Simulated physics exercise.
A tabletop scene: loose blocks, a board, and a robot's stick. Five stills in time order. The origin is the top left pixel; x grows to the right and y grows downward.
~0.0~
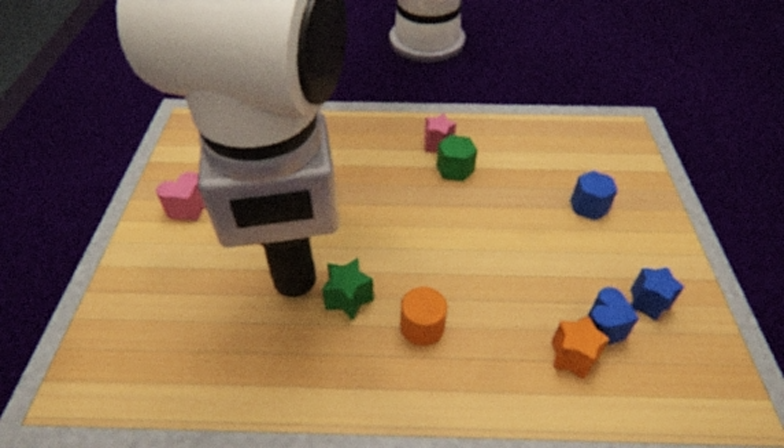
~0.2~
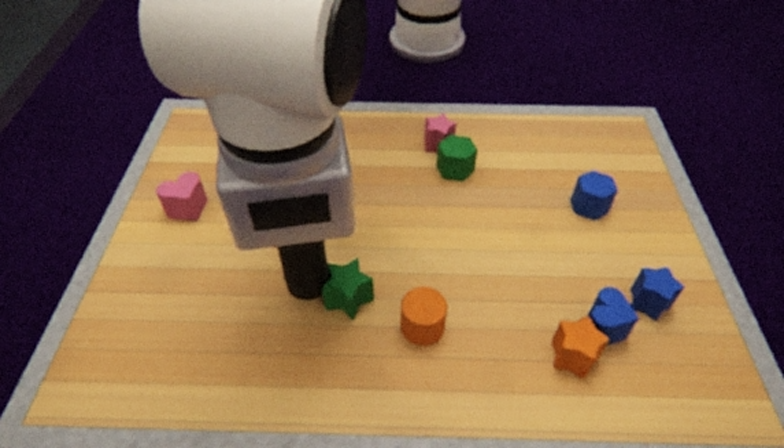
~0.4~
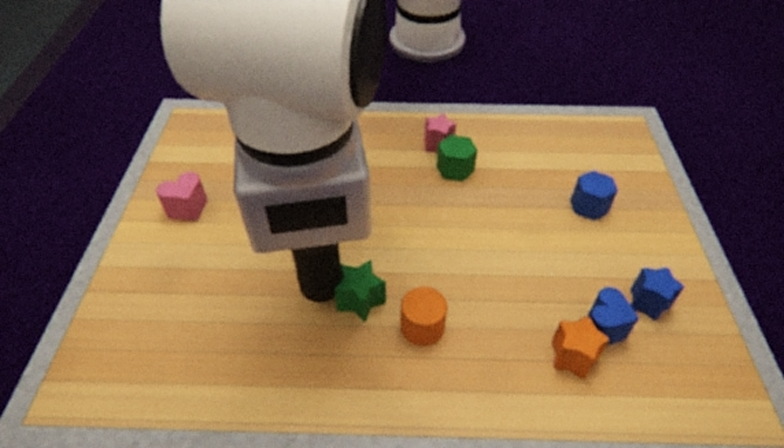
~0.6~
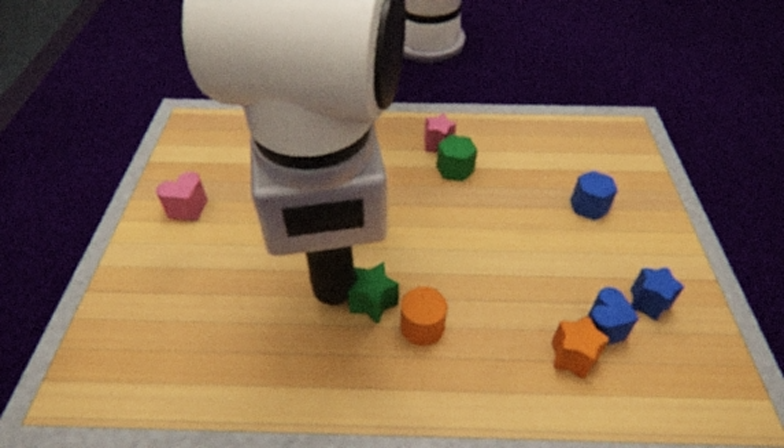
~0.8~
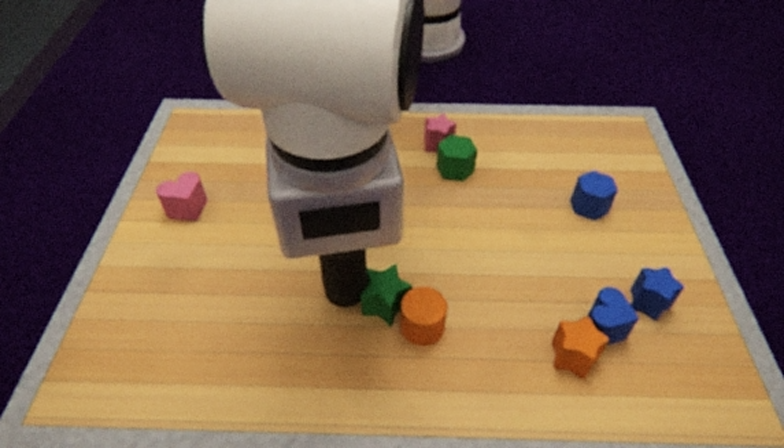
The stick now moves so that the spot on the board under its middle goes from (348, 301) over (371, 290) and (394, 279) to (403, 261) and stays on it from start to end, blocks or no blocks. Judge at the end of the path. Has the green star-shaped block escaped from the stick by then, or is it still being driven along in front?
Expect to find it next to or behind the stick.
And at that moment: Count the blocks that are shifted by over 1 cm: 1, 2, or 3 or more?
Answer: 2.
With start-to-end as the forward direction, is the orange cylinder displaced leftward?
No - that is not the case.
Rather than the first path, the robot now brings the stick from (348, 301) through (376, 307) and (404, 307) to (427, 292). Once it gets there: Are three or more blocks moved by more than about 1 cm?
I expect not.
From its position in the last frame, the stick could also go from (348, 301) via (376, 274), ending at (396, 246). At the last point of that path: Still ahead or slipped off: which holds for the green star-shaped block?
Most likely the green star-shaped block slides off.
On the path given first. Halfway along, stick at (384, 274); green star-shaped block at (419, 278), turned 20° clockwise; orange cylinder at (439, 309).
At the end, stick at (404, 250); green star-shaped block at (428, 275), turned 40° clockwise; orange cylinder at (440, 309).
